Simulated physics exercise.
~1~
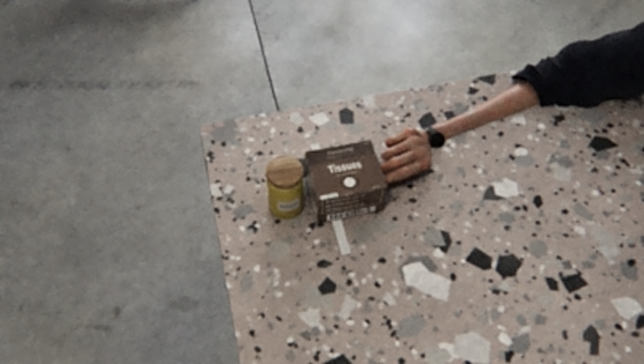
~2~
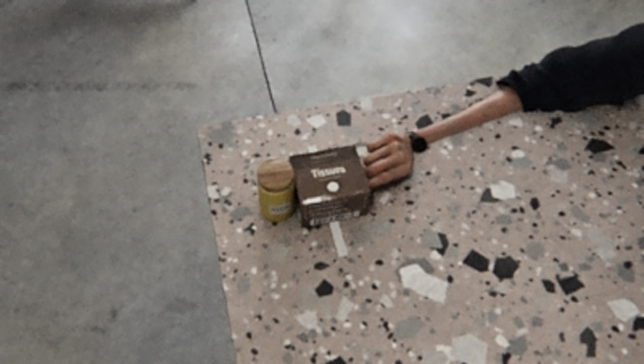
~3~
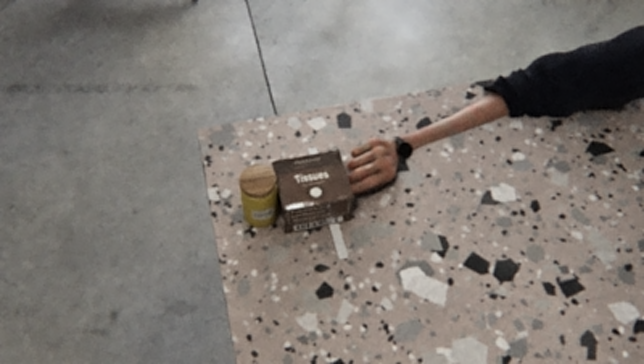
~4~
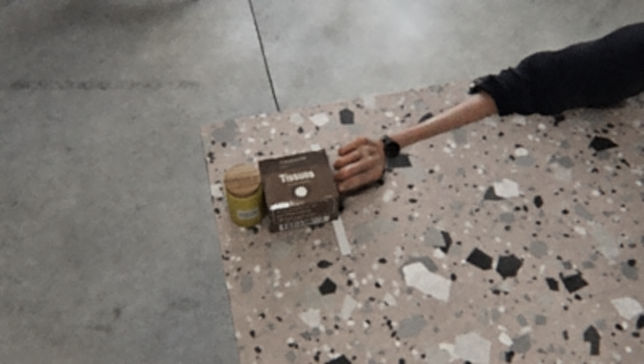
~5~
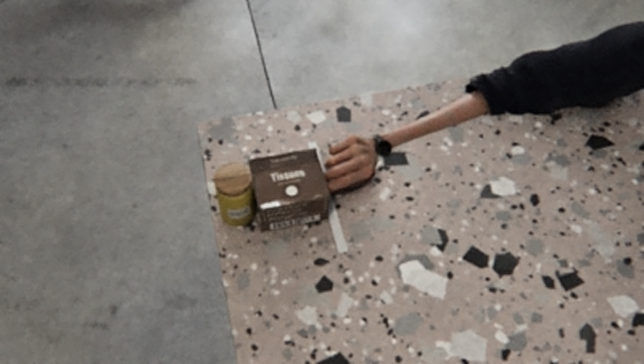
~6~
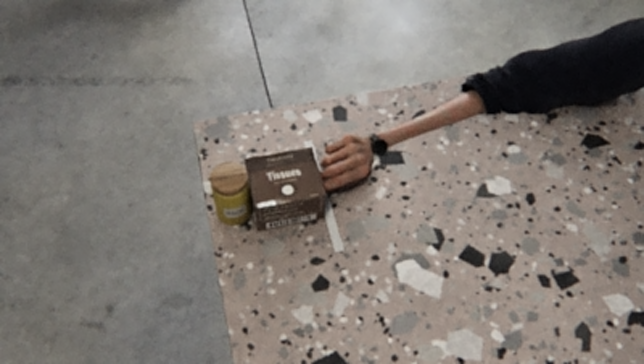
Hand pushing a brown tissue box left against a yellow jar, sliding both toward the table edge, the jar staying on upright.
